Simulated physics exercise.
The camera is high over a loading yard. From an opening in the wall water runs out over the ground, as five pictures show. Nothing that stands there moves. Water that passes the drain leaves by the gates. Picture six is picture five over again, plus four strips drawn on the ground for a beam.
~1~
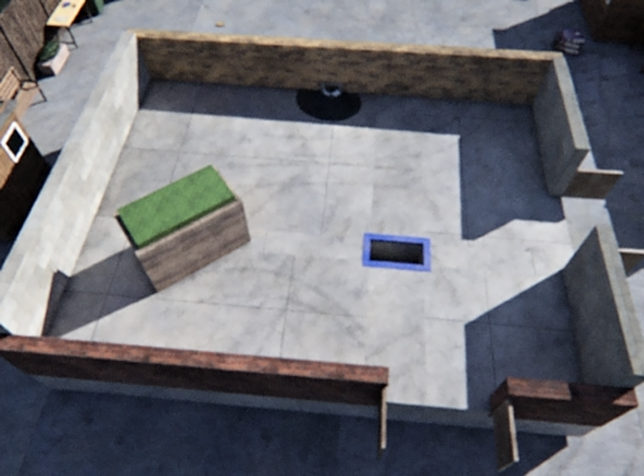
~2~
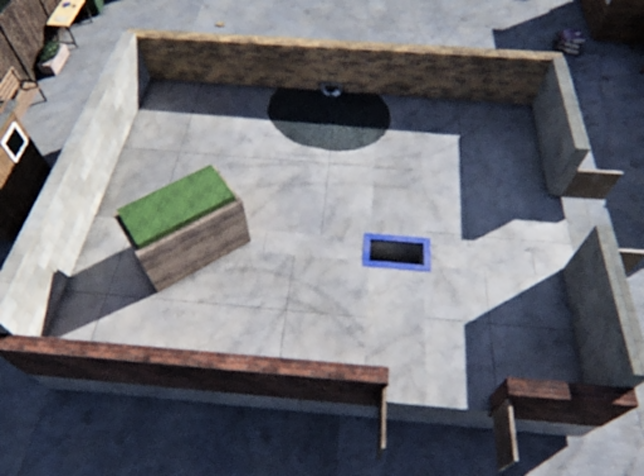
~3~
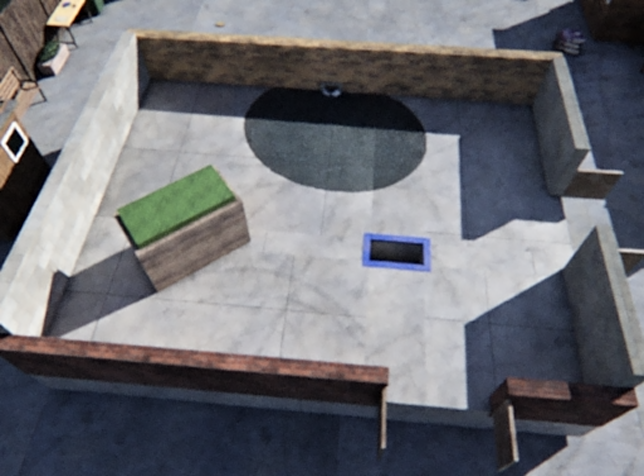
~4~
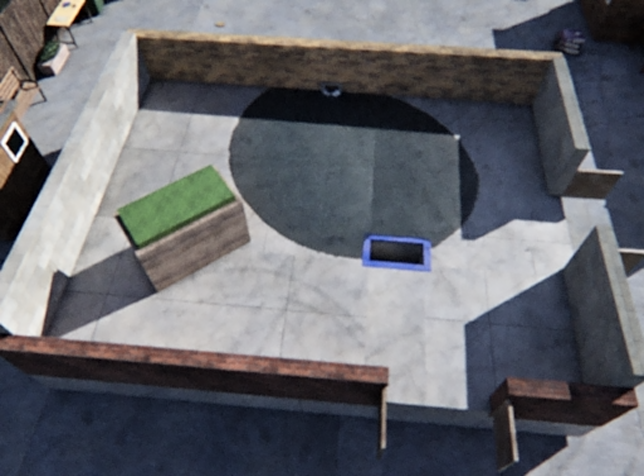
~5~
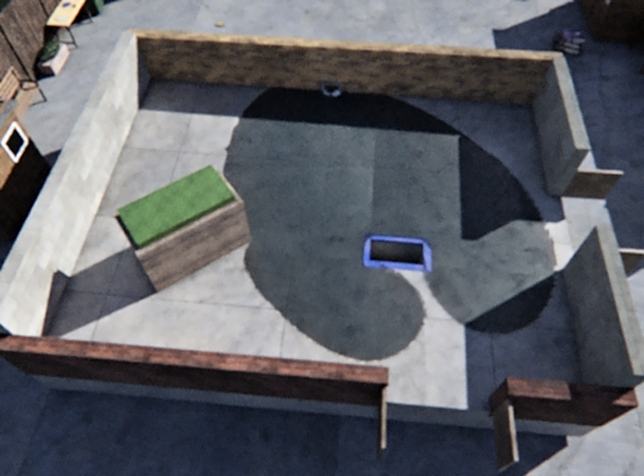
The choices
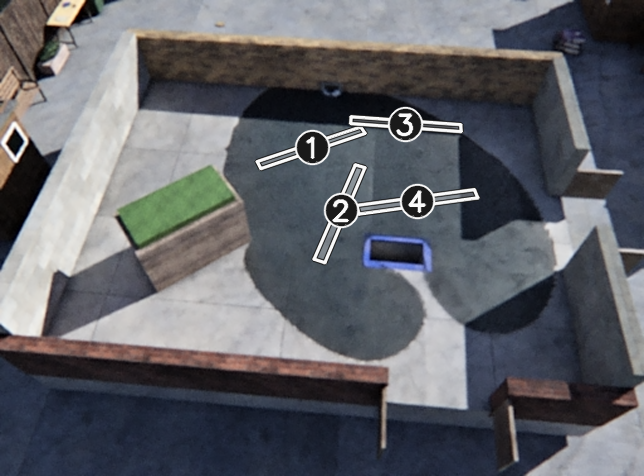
Walled loading yard seen from above, with a dark pool spreading from the back wall across the floor and around a blue-edged gully.
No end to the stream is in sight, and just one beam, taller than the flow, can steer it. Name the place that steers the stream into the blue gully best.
3 works best here.
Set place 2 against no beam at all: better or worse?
It is worse.
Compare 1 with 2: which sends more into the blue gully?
2.
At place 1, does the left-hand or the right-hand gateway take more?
The left gate.
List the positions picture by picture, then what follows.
The first picture shows outfall at (332, 87); blue gully at (397, 252); open gate at (436, 391); open gate at (555, 230); 2 % of the ground under water, visible out to (336, 117); blue gully still dry.
In the second picture, 7 % of the ground under water, visible out to (366, 142); blue gully still dry.
In the third picture, 15 % of the ground under water, visible out to (395, 179); blue gully still dry.
In the fourth picture, 28 % of the ground under water, visible out to (424, 241); blue gully taking water.
In the fifth picture, 45 % of the ground under water, visible out to (535, 309); blue gully taking water.
In white, 1 from (259, 165) to (362, 130); 2 from (319, 260) to (360, 166); 3 from (350, 120) to (460, 128); 4 from (357, 209) to (476, 193).
Choosing 1, about 3 % of the stream goes into the blue gully, about 93 % out by the gates.
Choosing 2, about 7 % of the stream goes into the blue gully, about 91 % out by the gates.
Choosing 3, about 27 % of the stream goes into the blue gully, about 71 % out by the gates.
Choosing 4, about 11 % of the stream goes into the blue gully, about 86 % out by the gates.
